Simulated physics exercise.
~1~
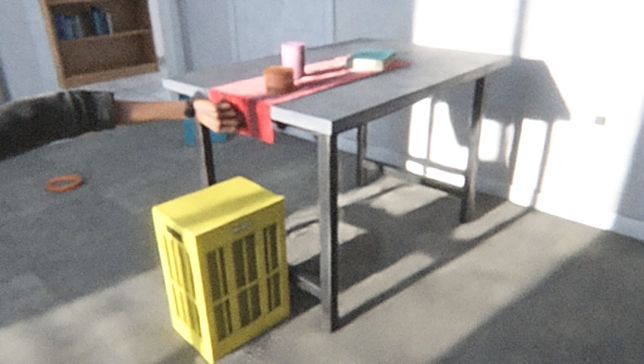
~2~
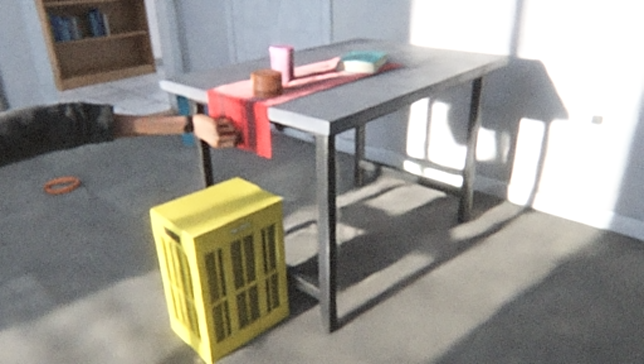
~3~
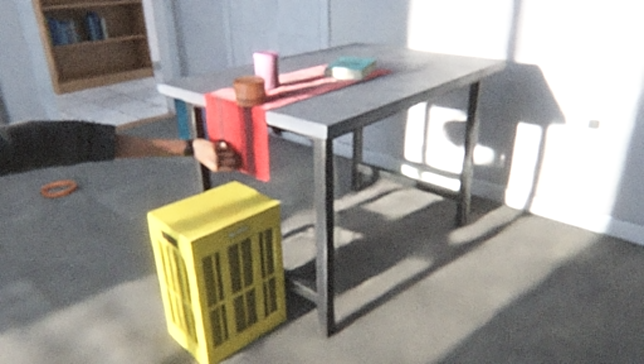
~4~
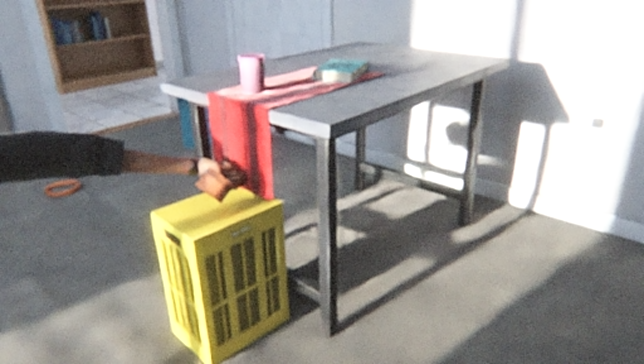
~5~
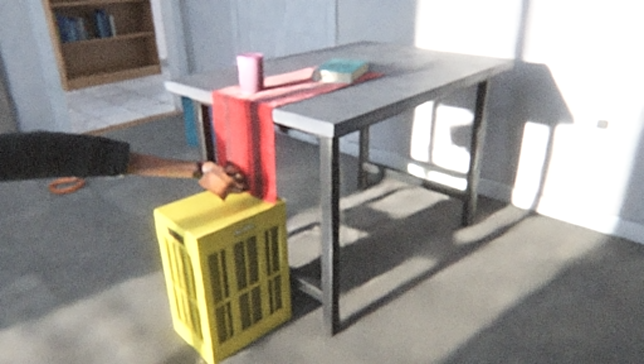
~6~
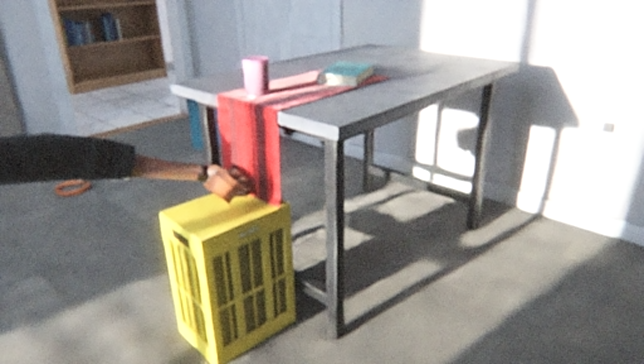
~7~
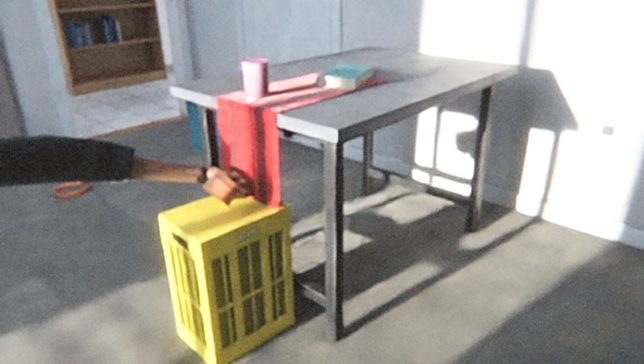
The clip opens on a gray table with a red cloth hanging over its near end, an orange tub, a pink tin and a turquoise book on top, and a yellow crate below. A hand reaching in from the left grips the cloth and pulls it downward. The tub, the tin and the book ride along toward the edge as the hem drops. The tub then goes over the end, and the hem reaches the crate. The pulling stops with the tub beside the hand, just above the crate, while the tin stays upright on the table near the book.
